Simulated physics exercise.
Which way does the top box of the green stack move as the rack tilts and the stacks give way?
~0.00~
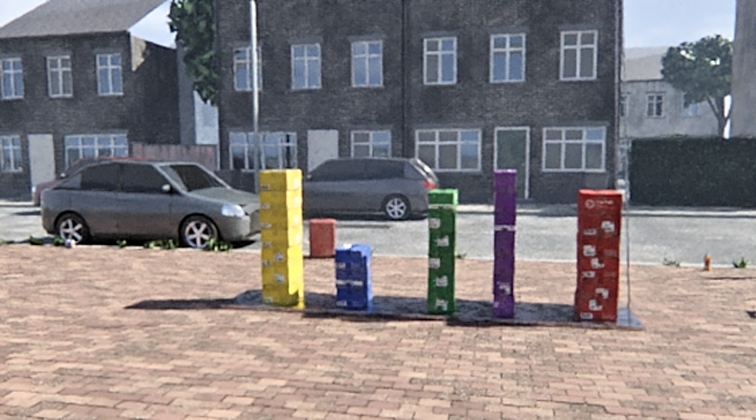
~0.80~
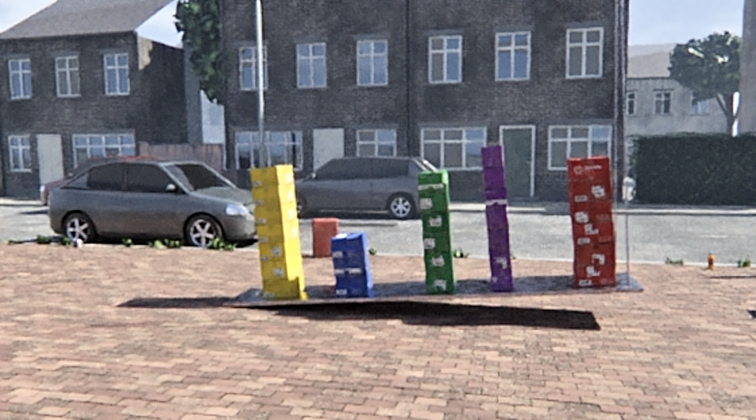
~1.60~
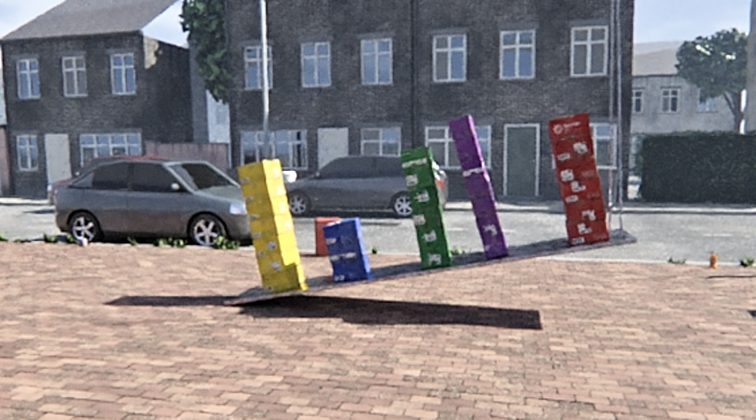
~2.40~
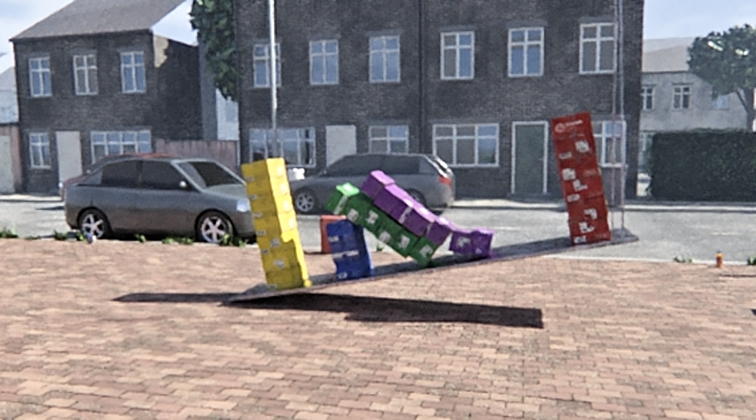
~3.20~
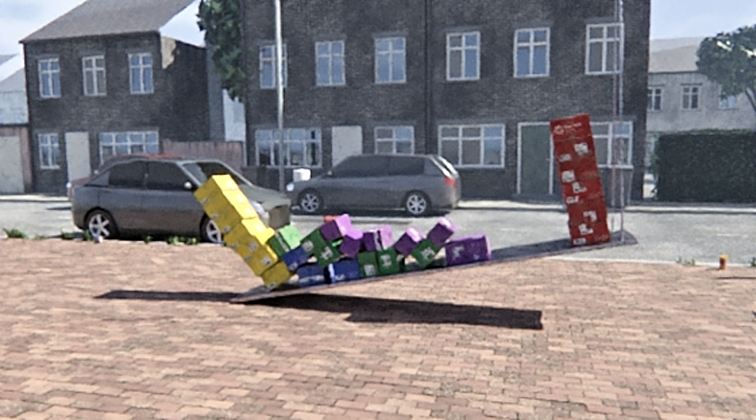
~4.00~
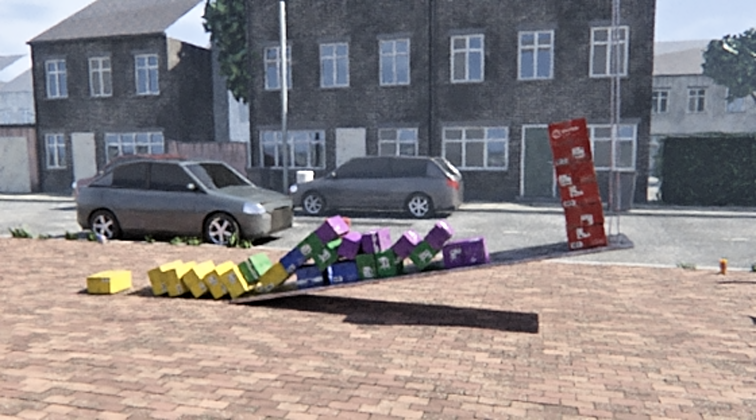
It moves to the left, coming down towards the lower end of the rack.
